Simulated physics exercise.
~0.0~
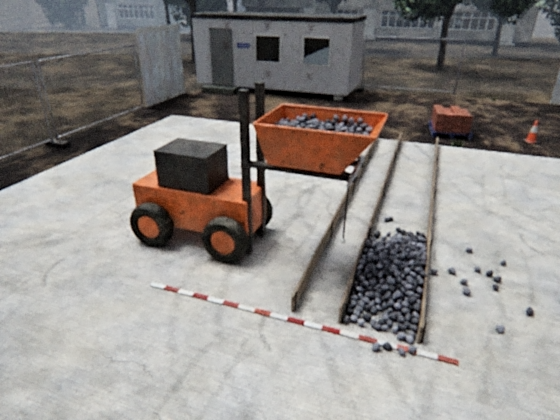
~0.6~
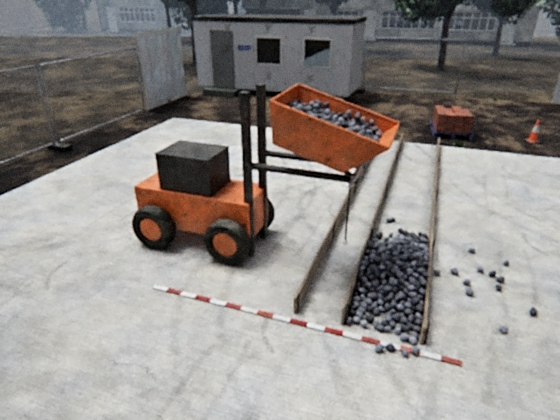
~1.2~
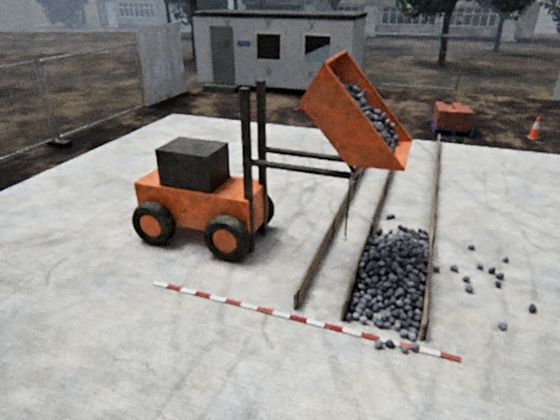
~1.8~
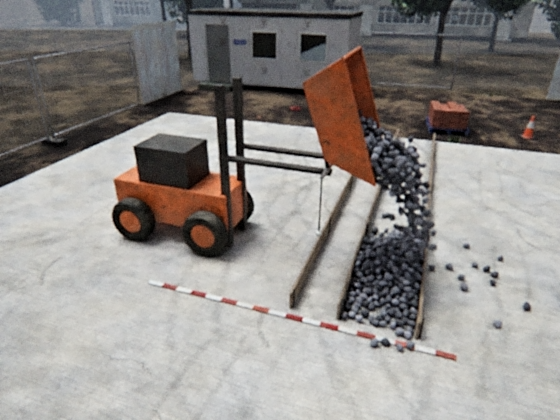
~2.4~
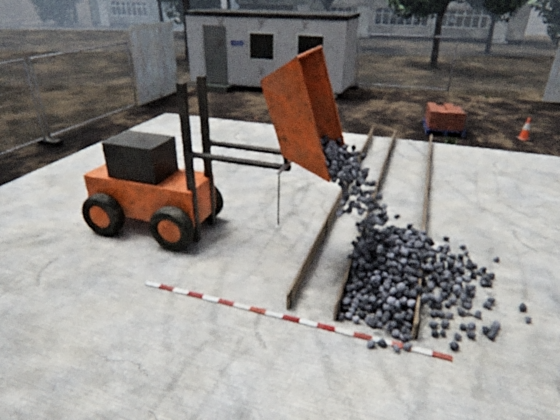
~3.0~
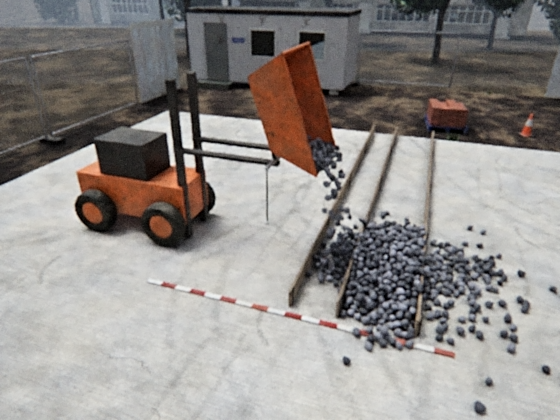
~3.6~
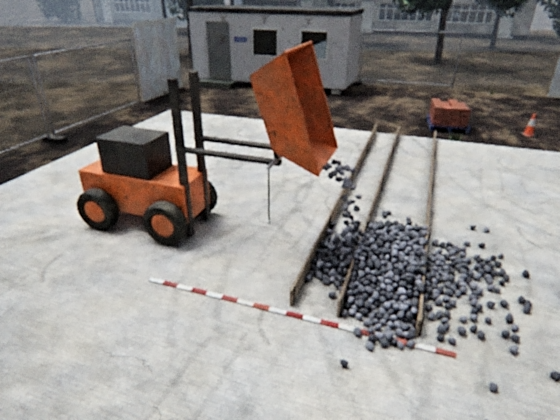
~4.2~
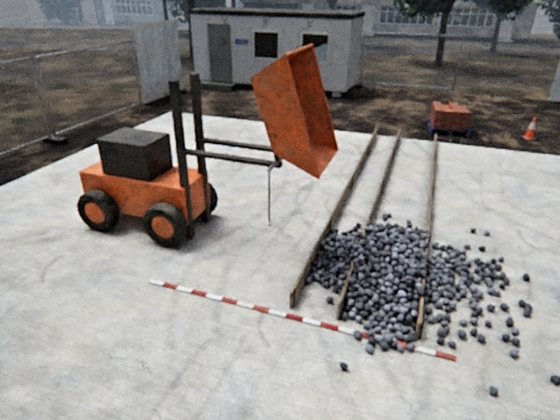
An orange forklift with a black block on its back stands at the left of a pale concrete yard, holding up an orange skip of dark grey stones, seen from above by a slightly swaying camera. Three boards form two bays at right, the far one already holding stones, with a red-and-white staff in front and a grey cabin behind. The skip tips steeply to the right, and stones pour into the far bay. The forklift backs left while they fall, spilling stones into the near bay and past the last board. The skip ends empty, still tilted above a broad heap.
